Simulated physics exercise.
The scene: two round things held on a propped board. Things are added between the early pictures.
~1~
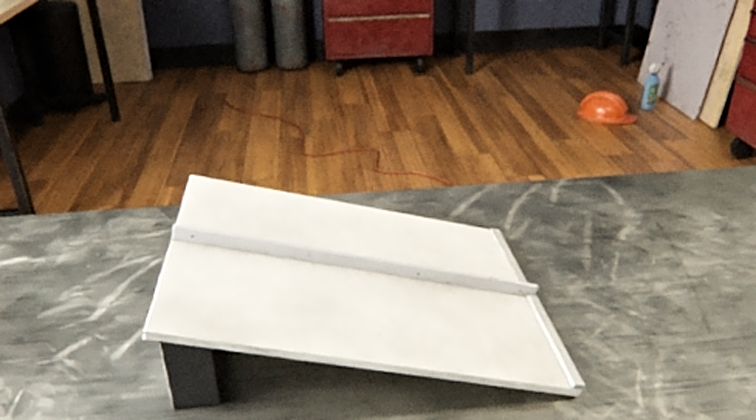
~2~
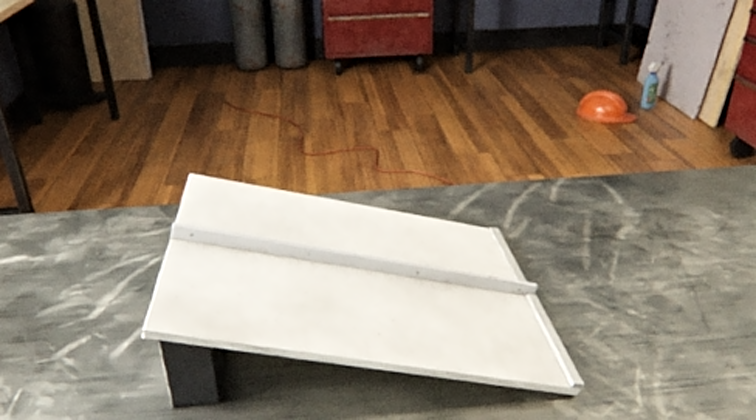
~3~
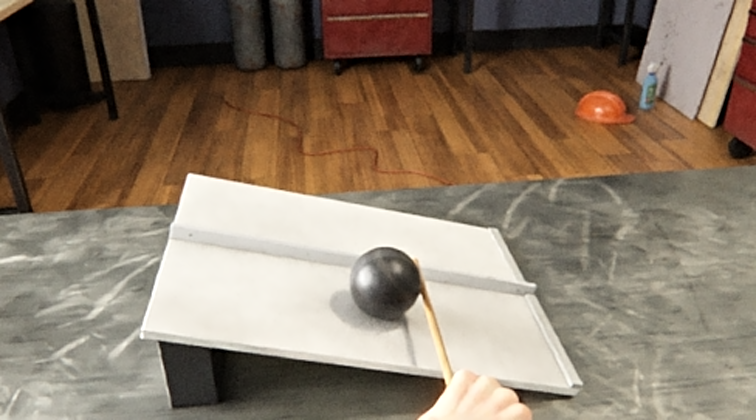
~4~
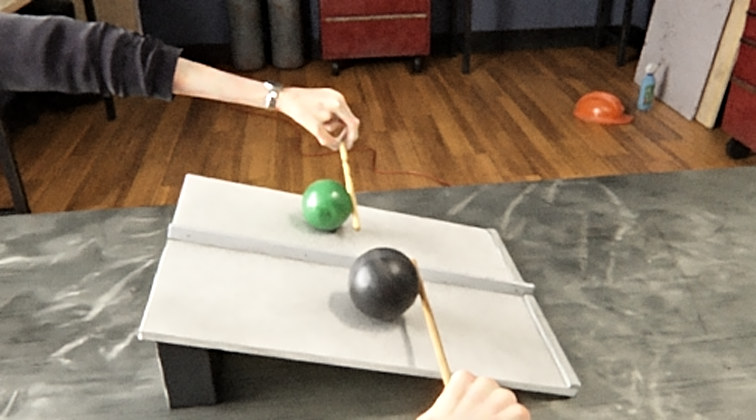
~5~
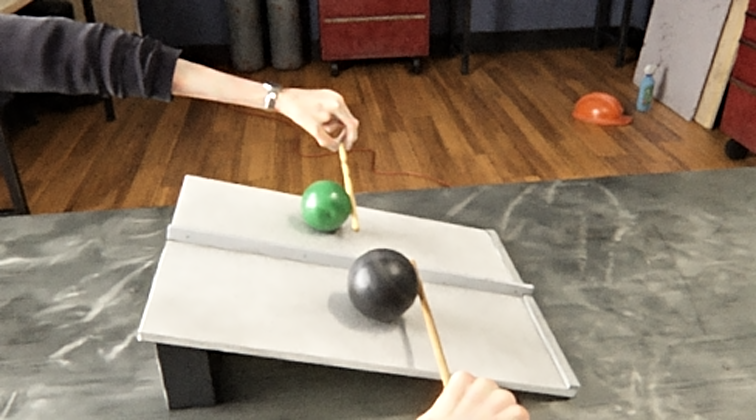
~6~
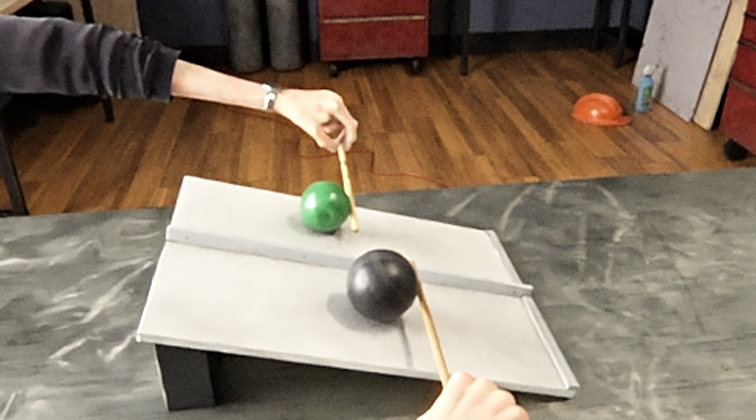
A hand with a stick appeared holding a black ball on a bare, sloping white board, then an arm from the left held a green apple behind it with another stick, both staying nearly still.
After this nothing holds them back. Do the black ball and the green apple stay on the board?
Outcome: The black ball rolls off the board; the green apple rolls off the board.
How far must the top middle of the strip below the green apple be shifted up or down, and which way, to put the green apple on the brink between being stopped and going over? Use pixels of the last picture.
Some 12 pixels, up.
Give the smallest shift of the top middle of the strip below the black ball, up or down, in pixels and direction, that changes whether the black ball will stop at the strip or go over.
Some 12 pixels, up.
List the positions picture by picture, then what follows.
The first frame shows board (364, 267).
The second frame shows board (363, 266).
The third frame shows black ball (385, 282); board (362, 266).
The fourth frame shows held back by the sticks; green apple (327, 205); board (360, 267).
The fifth frame shows held back by the sticks; black ball (382, 284); board (359, 268).
The sixth frame shows held back by the sticks; black ball (382, 285); green apple (325, 206); board (358, 268).
Then, 0.56 s past the last view, black ball off the board near (563, 307); green apple rolling on the board near (484, 236).
Then, 1.00 s past the last view, black ball off the board; green apple off the board near (738, 233).
Then, 1.38 s past the last view, black ball off the board; green apple off the board.
Finally, the black ball runs past the strip; the green apple runs past the strip.
